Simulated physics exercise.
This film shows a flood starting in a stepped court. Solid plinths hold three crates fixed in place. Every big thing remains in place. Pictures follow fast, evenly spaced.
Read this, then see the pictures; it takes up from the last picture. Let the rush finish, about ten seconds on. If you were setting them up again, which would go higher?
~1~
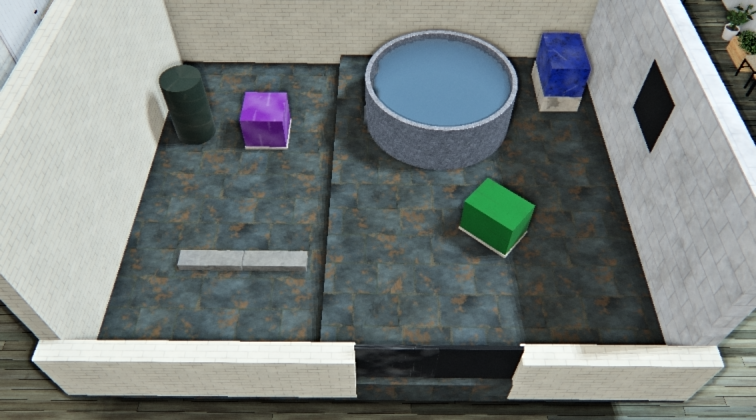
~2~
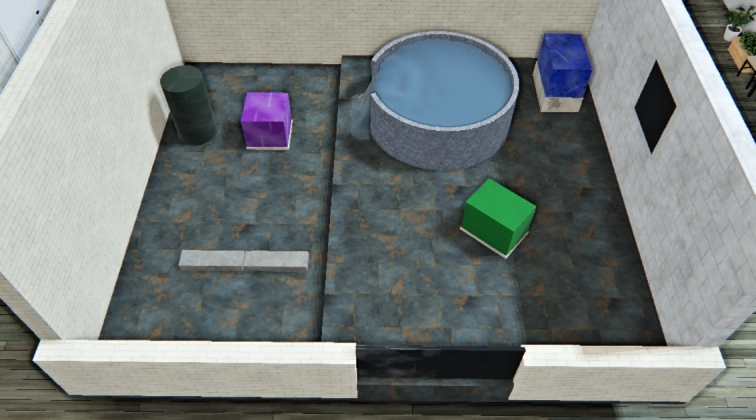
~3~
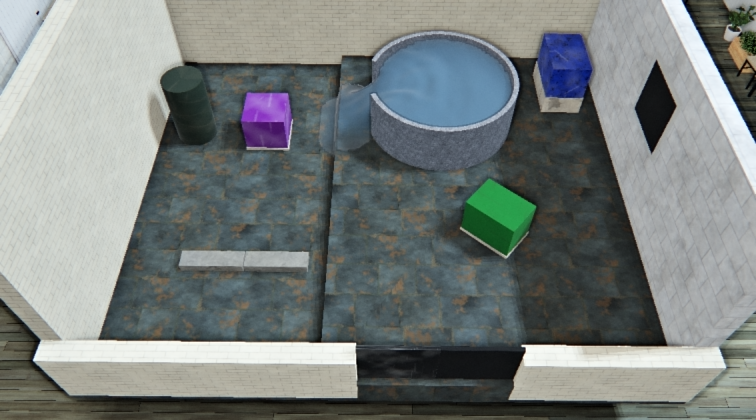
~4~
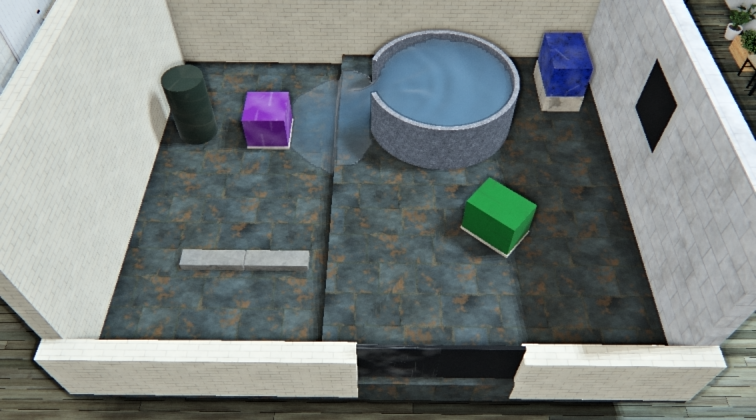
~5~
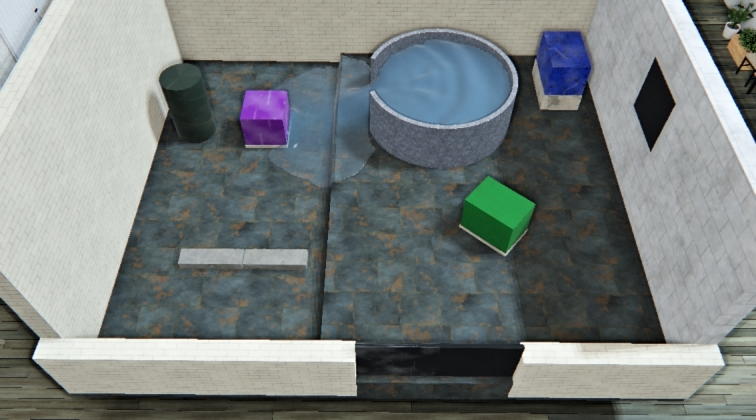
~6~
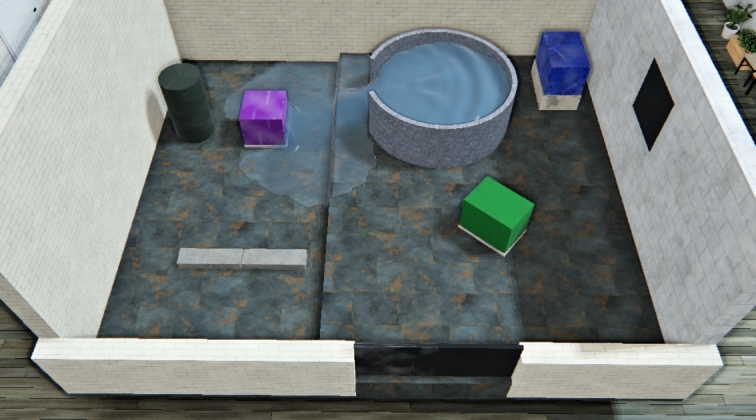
I'd say the green crate can stay, the purple crate goes higher, the blue crate can stay.
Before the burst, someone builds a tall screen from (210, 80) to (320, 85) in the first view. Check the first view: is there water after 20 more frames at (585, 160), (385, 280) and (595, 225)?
The first point comes out unwetted, the next unwetted, the last unwetted.
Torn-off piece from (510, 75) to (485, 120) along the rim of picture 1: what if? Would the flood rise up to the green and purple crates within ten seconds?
As it turns out, the green crate gets overtopped, and the purple crate gets overtopped.
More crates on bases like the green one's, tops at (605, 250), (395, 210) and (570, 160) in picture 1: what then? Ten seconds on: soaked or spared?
Crate one avoids the flood; crate two avoids the flood; crate three avoids the flood.
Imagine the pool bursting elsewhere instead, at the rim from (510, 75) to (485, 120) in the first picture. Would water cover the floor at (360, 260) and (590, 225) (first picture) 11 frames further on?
I'd expect the first point to stay dry and the second point to be reached.
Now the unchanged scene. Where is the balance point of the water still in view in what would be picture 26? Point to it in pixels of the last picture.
The balance point is around (320, 143).
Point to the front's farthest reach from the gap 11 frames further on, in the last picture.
(102, 324).
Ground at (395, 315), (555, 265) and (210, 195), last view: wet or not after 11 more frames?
Point one left clear, point two left clear, point three sodden.
A moment on, water covers 25 % of the floor; the green crate not reached, the purple crate water round its plinth, the blue crate not reached.
Next, water covers 35 % of the floor; the green crate not reached, the purple crate water round its plinth, the blue crate not reached.
Then, water covers 45 % of the floor; the green crate not reached, the purple crate water round its plinth, the blue crate not reached.
Later, water covers 45 % of the floor; the green crate not reached, the purple crate water round its plinth, the blue crate not reached.
In the end, water covers 45 % of the floor; the green crate stayed above the water, the purple crate was topped, the blue crate stayed above the water.
